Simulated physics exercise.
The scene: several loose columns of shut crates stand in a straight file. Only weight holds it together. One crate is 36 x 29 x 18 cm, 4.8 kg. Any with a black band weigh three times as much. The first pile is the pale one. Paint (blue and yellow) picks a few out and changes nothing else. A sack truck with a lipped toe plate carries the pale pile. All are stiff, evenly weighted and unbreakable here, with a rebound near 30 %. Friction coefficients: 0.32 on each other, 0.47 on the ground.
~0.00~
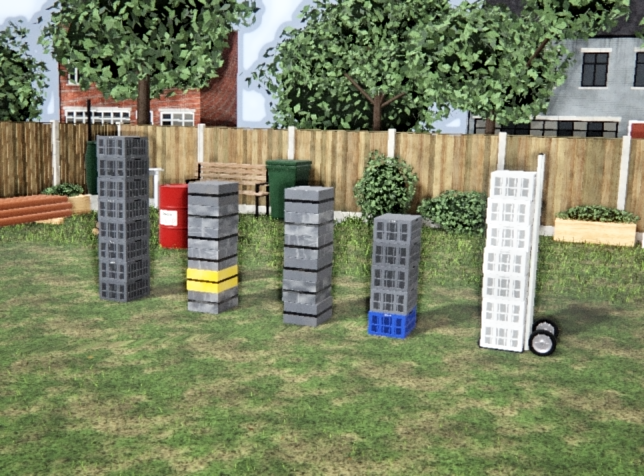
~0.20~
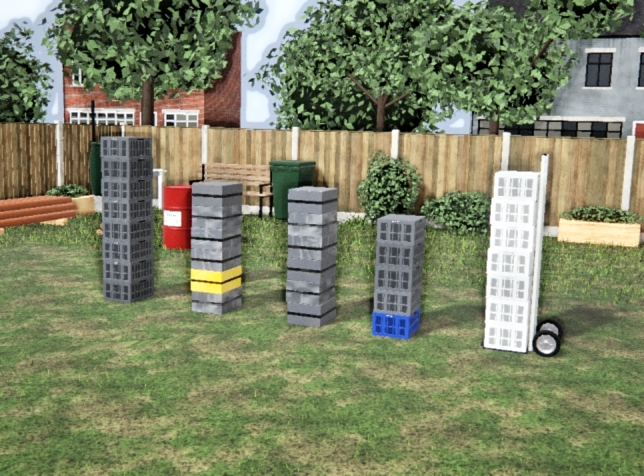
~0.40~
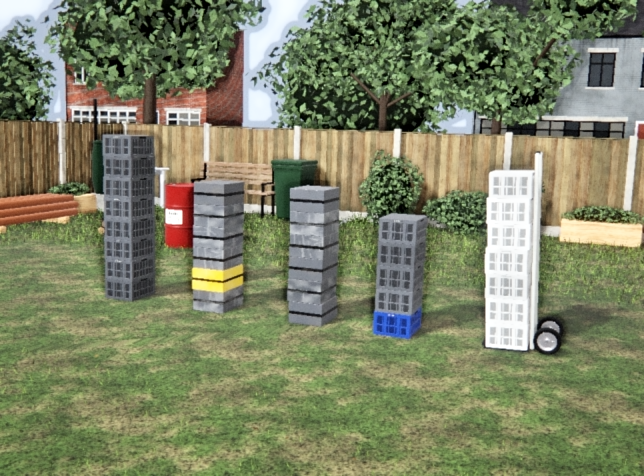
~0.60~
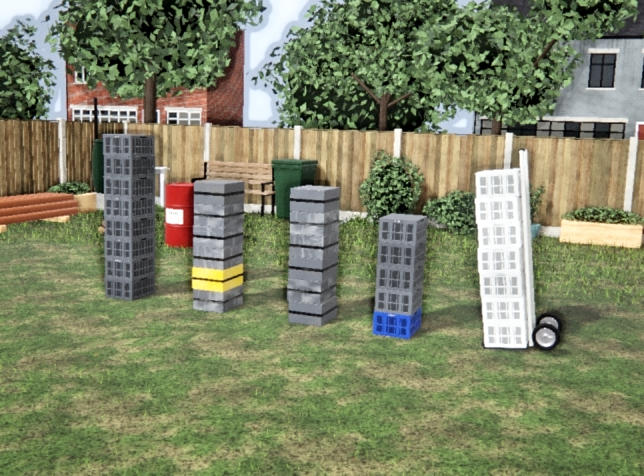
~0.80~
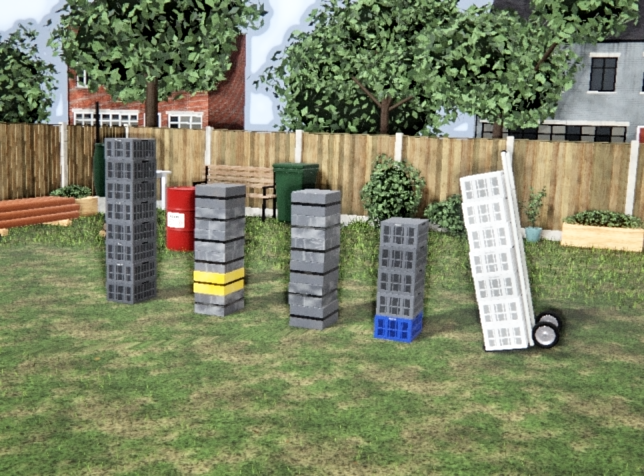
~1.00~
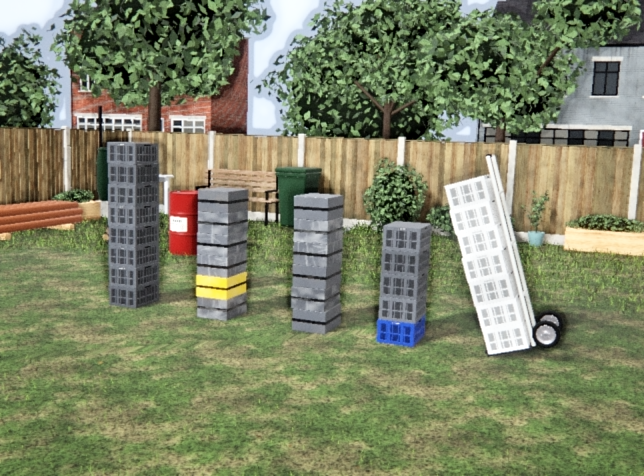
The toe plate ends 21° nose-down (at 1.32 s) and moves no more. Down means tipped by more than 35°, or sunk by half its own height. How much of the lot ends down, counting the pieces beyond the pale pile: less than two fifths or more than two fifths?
It comes to fewer than two in five.
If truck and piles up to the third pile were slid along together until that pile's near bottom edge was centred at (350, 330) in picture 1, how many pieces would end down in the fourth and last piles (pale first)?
In that case fourth 0, last 0.
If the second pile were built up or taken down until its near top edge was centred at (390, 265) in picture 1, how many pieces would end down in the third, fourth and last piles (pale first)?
Then third 0, fourth 0, last 0.
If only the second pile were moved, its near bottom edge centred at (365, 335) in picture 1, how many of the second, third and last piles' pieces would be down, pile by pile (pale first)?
Then second 0, third 0, last 0.
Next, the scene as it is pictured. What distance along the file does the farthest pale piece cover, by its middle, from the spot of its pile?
Roughly 140 cm along.
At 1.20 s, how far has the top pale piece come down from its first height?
About 10 cm.
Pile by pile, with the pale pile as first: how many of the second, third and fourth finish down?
Second 0, third 0, fourth 0.
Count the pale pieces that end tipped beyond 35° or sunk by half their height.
6 pale pieces.
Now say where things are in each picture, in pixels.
In the first frame (each place is the centre of the face we see best), truck frame (538, 195) 0° forward; blue crate (386, 325); yellow crate (202, 281); the others all in place.
The second frame shows truck frame (541, 196) 0° forward; blue crate (390, 326).
The third frame shows truck frame (536, 193) 2° forward; blue crate (391, 325).
The fourth frame shows truck frame (524, 190) 7° forward, top of the pale pile leaning 7°; yellow crate (208, 280); the others all in place.
The fifth frame shows truck frame (509, 191) 12° forward, top of the pale pile leaning 12°; yellow crate (209, 283); the others all in place.
The sixth frame shows truck frame (497, 194) 17° forward, top of the pale pile leaning 18°; yellow crate (211, 288); blue crate (395, 333); the others all in place.
By 1.20 s, 0 of the pale pile down; none of the 25 other crates down.
By 1.46 s, 7 of the pale pile down; none of the 25 other crates down, 2 disturbed.
By 1.72 s, 7 of the pale pile down; none of the 25 other crates down, 5 disturbed; blue crate tilted 8°.
By 2.00 s, 7 of the pale pile down; none of the 25 other crates down, 7 disturbed; blue crate tilted 19°.
When it is over (2.8 s), 6 of the pale pile down; none of the 25 other crates down, 8 disturbed; blue crate tilted 23°; yellow crate unmoved. That is 0 per cent. In pixels of the last frame, middles, blue crate near (394, 320), yellow crate near (222, 284).
